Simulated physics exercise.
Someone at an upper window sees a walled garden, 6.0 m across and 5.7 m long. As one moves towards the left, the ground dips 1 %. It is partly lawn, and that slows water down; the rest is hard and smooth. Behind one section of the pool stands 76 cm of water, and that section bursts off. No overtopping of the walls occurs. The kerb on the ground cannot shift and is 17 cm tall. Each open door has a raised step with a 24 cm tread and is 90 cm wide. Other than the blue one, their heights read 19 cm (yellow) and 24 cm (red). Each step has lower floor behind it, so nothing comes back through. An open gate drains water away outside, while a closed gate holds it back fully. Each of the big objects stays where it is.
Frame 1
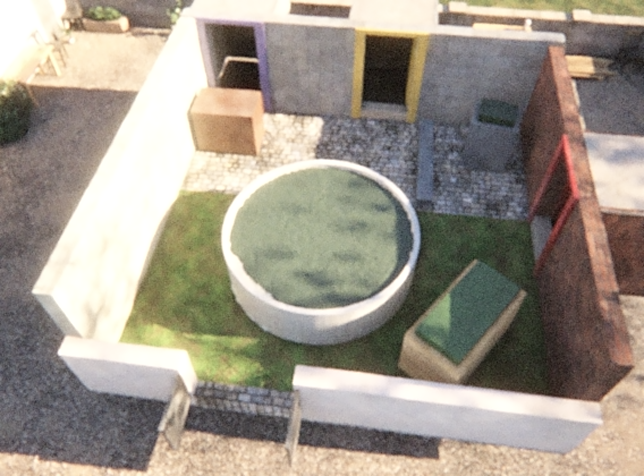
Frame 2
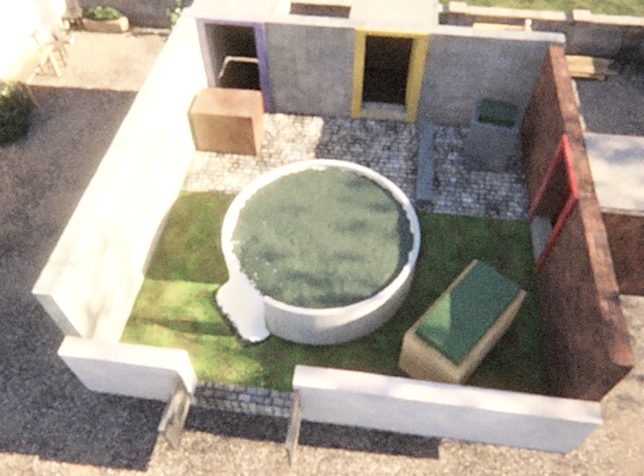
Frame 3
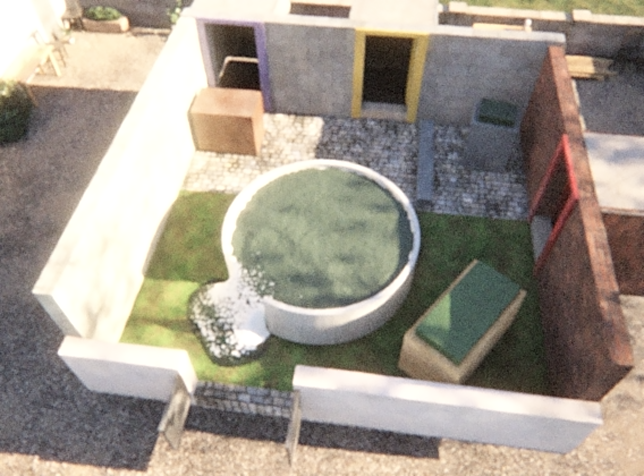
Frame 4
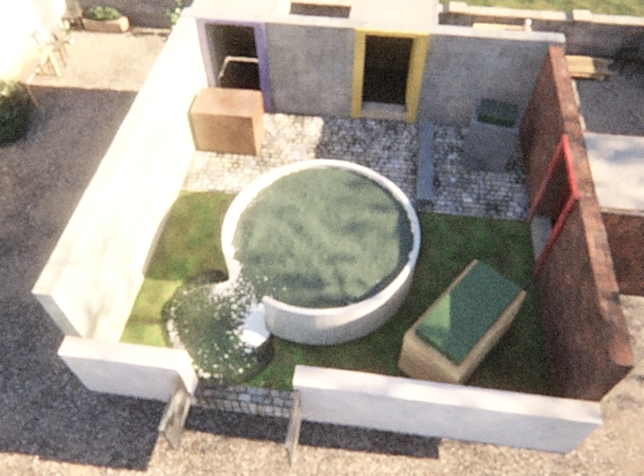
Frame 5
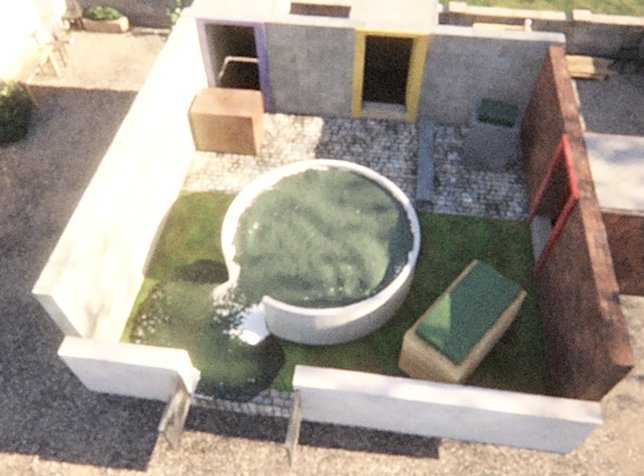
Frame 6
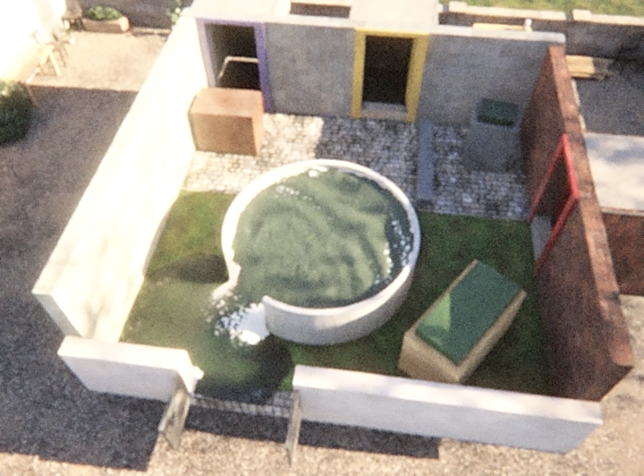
Water burst out through the lower left side of a round pool in a walled yard, splashed onto the grass, and spread in a dark sheet over the lawn's near left corner as the pool's surface rippled.
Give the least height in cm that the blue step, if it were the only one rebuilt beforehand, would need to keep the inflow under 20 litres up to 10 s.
A height of close to 8 cm would just do it.
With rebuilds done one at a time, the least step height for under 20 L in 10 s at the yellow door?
At the yellow door you'd want roughly 13.5 cm.
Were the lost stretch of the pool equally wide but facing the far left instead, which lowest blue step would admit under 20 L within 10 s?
Then the minimum is about 24 cm.
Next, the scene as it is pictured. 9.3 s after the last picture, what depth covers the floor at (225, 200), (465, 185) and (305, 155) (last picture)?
Going through the spots in order gives 13, 2 and 13 centimetres.
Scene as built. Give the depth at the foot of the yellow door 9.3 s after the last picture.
Some 15.0 cm.
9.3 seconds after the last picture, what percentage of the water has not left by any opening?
I'd put it at about 72 per cent.
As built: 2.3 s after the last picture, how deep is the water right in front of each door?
Yellow door 0 cm, blue door 0 cm, red door 0 cm.
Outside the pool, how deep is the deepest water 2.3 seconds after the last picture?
Max depth: About 40 cm.
Then, 0.7 s after the last picture water covers 15 % of the floor, deepest (58 cm) near (120, 369); it has not reached the blue door.
Then, 2.3 s after the last picture water covers 35 % of the floor, deepest (40 cm) near (108, 368); it has not reached the blue door.
Then, 9.3 s after the last picture water covers 85 % of the floor, deepest (22 cm) near (212, 109); 16 cm at the blue door, 0 litres in over its 15 cm step.
At the blue door as built, the water peaked near 16 cm, 9.3 s after the last picture.
Run again over the same 10 s with other heights there, 27 litres in over 7 cm, 8 litres over 10 cm. The limit of 20 litres is kept from about 8 cm up.
